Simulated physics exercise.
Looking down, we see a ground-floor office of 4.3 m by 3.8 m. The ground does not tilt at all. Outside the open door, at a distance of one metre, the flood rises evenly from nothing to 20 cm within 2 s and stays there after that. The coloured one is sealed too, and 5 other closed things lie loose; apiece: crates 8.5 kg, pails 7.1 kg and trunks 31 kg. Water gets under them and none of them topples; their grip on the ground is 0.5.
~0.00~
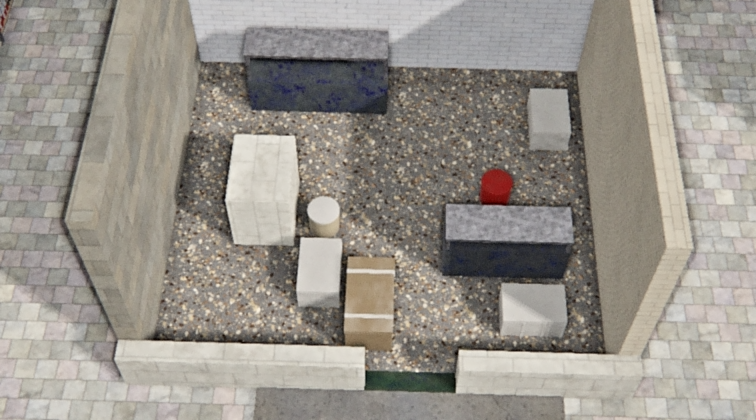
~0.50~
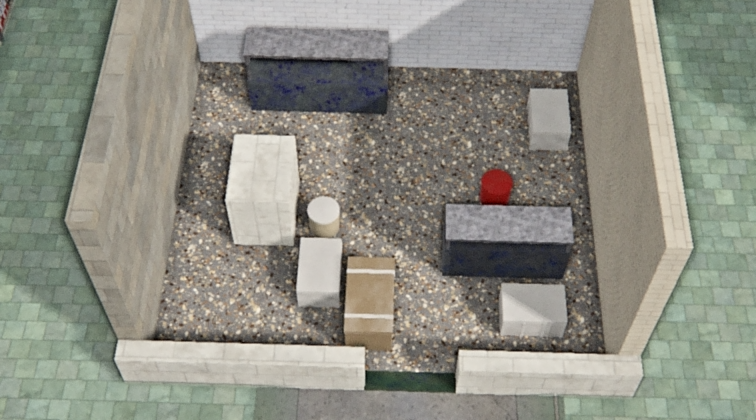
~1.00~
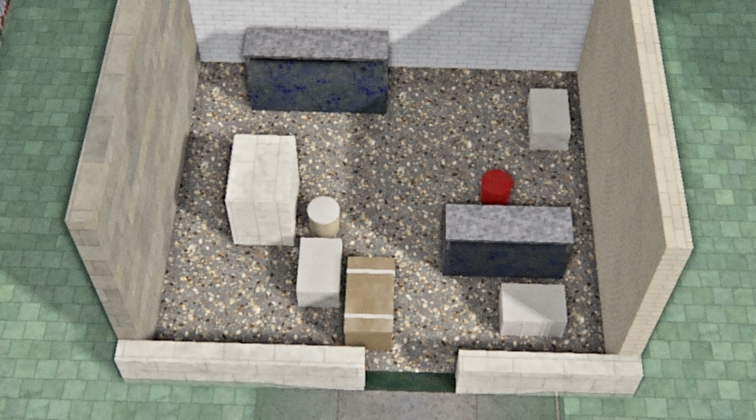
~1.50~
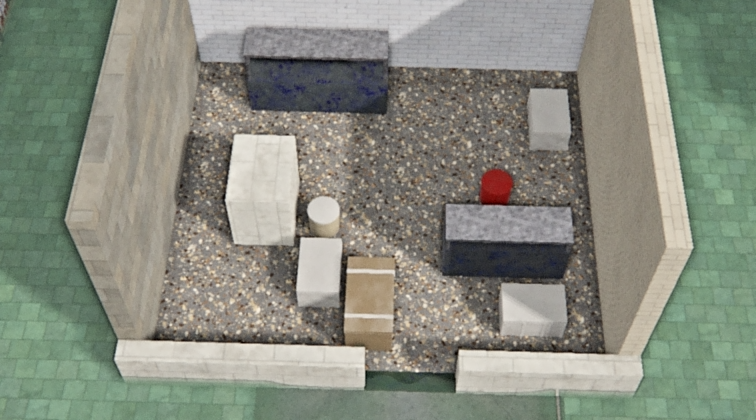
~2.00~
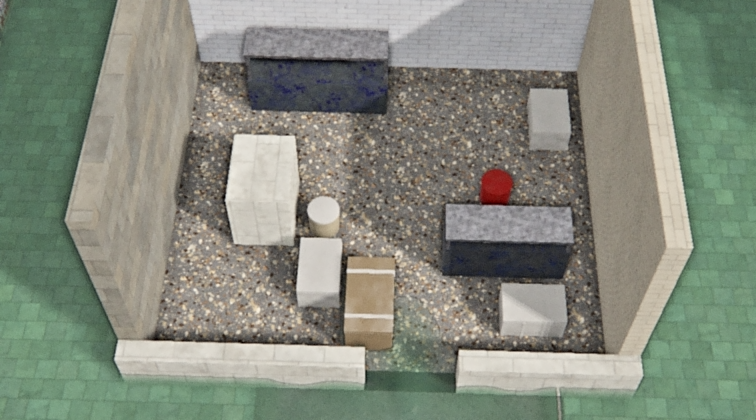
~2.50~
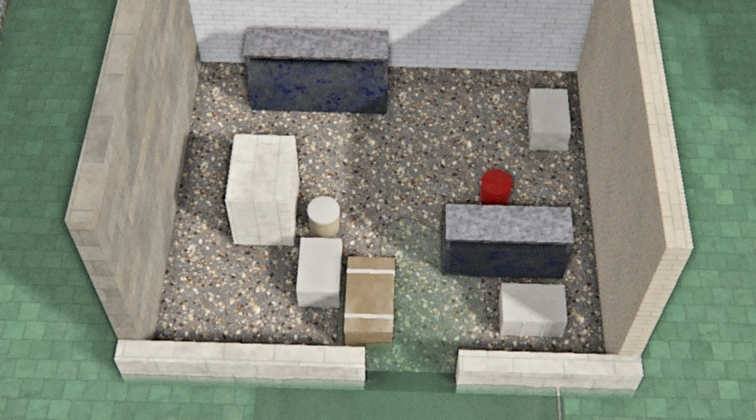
A walled room with a gravelly floor, scattered blocks and a red pail stayed still while greenish water spread over the paving outside, then crept in through the front doorway past the brown box.
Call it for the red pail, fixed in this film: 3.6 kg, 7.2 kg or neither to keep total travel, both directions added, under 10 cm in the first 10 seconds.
7.2 kg only.
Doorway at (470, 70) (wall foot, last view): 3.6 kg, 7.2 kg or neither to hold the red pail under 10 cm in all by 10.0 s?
Lab note: Both masses insufficient.
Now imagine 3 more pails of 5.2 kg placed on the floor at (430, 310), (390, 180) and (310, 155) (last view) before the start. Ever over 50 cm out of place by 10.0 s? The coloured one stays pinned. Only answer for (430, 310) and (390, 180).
Beyond, beyond.
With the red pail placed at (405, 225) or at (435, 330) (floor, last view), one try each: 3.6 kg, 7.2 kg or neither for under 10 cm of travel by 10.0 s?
The first time both options come up short; the second time both options come up short.
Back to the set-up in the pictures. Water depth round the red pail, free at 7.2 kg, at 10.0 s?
Depth: Approx. 5 cm.
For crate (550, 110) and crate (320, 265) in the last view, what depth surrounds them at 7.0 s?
Some 5 cm at the first, some 0 cm at the second.
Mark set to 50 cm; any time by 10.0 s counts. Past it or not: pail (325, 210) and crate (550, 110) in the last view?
Falls short; exceeds it.
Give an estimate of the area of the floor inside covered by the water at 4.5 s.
Roughly 9.0 m2.
After 3.5 s the red pail would be 0 cm from its start with 3.6 kg and 0 cm from its start with 7.2 kg; 0 cm of water round it then.
After 4.5 s the red pail would be 0 cm from its start with 3.6 kg and 0 cm from its start with 7.2 kg; 1 cm of water round it then.
After 7.0 s the red pail would be 0 cm from its start with 3.6 kg and 0 cm from its start with 7.2 kg; 2 cm of water round it then.
After 10.0 s the red pail would be 30 cm from its start with 3.6 kg and 0 cm from its start with 7.2 kg; 5 cm of water round it then.
